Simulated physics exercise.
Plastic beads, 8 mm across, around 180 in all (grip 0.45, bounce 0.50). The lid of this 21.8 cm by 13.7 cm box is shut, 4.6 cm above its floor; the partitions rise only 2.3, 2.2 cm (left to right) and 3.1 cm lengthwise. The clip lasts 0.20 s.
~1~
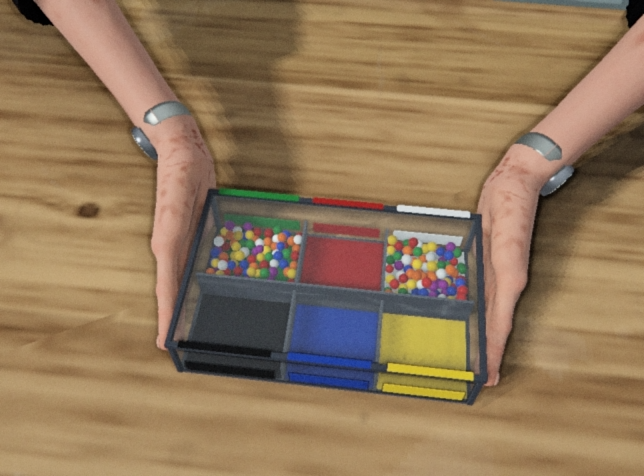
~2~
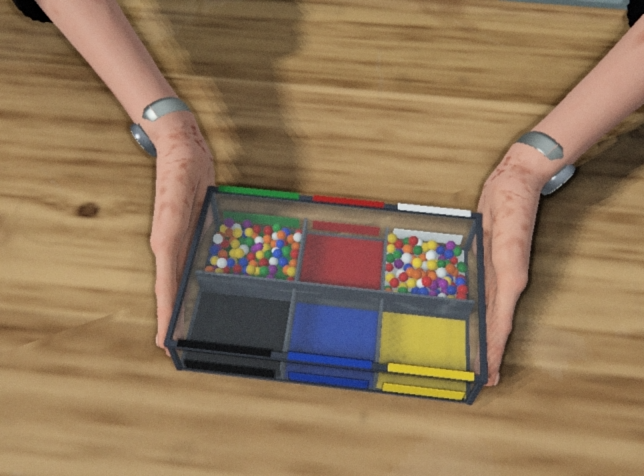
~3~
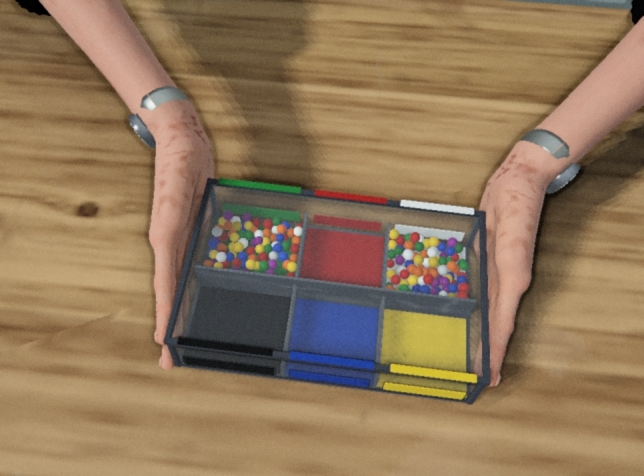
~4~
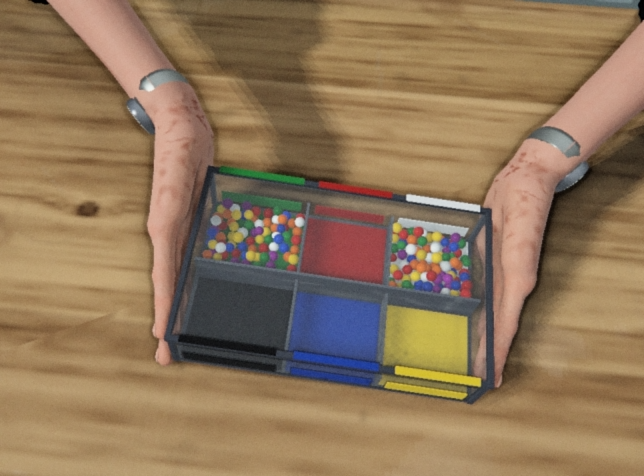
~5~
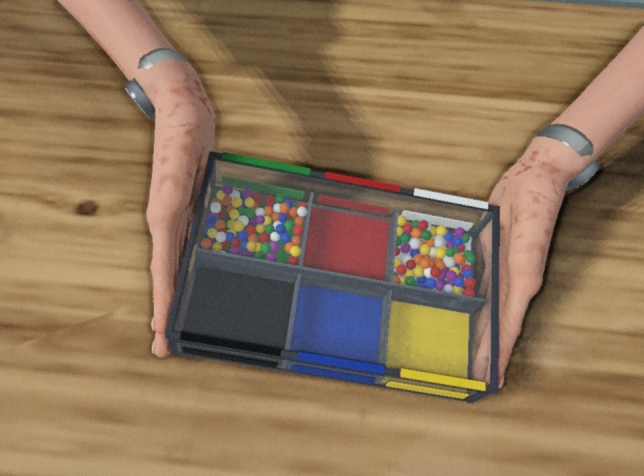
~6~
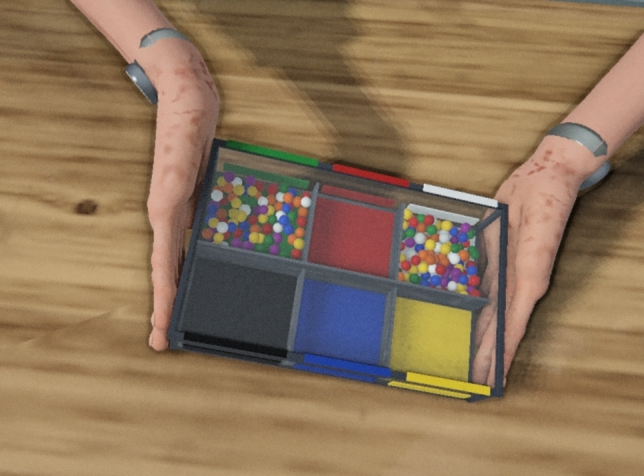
On a light wooden tabletop seen from above, two hands with silvery bands at the wrists hold a clear, dark-edged box by its ends. Multicoloured beads fill the green back-left and white back-right compartments, with empty red between them and black, blue and yellow along the front. The hands gradually tilt the box towards its front-right corner, the beads staying in their two compartments.
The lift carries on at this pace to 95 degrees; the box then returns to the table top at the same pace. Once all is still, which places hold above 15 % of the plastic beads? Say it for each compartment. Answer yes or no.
Red compartment: No; blue compartment: No; green compartment: No; yellow compartment: Yes; white compartment: Yes; black compartment: No.
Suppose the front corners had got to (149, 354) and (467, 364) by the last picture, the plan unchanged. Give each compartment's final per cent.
Red 5, blue 5, green 40, yellow 0, white 10, black 35.
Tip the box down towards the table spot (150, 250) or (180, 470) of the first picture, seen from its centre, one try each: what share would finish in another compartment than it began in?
Some 50 and 60 per cent.
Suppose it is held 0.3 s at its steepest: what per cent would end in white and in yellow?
White 45, yellow 45.
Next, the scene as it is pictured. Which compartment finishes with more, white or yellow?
It is the white one.
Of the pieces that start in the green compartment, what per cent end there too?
About 20 per cent.
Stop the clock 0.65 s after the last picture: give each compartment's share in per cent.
Red 5, blue 5, green 30, yellow 5, white 50, black 5.
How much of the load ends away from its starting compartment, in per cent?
Some 45 per cent.
Then, 0.65 s after the last picture, tilt 95 degrees; red 5 %, blue 5 %, green 30 %, yellow 5 %, white 50 %, black 5 %.
Then, 1.09 s after the last picture, tilt 41 degrees; red 5 %, blue 10 %, green 5 %, yellow 30 %, white 50 %.
Then, 1.60 s after the last picture, tilt 0 degrees; red 5 %, blue 10 %, green 5 %, yellow 35 %, white 45 %.
In the end, red 5 %, blue 10 %, green 5 %, yellow 35 %, white 45 %, black 0 %.
